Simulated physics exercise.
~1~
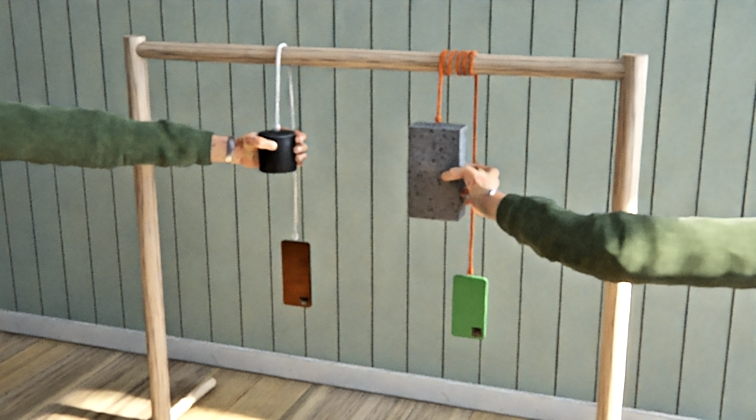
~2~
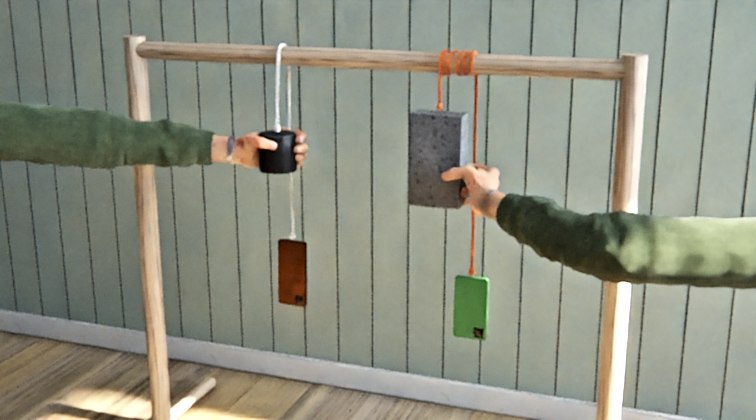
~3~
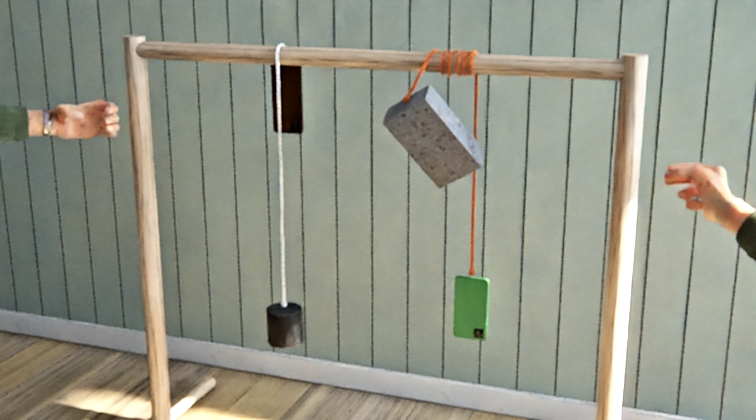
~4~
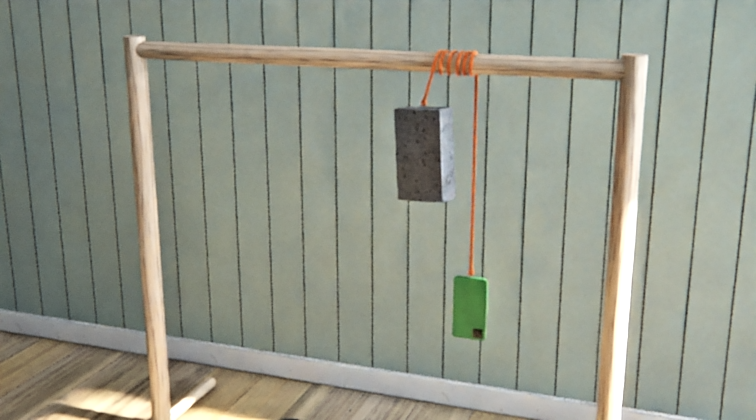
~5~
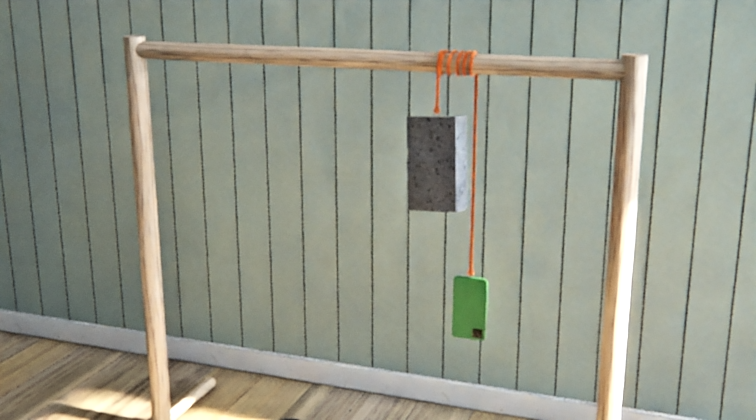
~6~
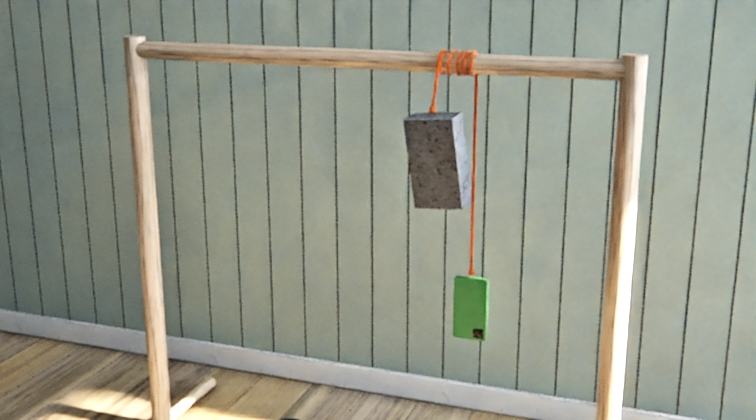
A black cylinder drops out of view once released, while the gray block sways and stays hanging.
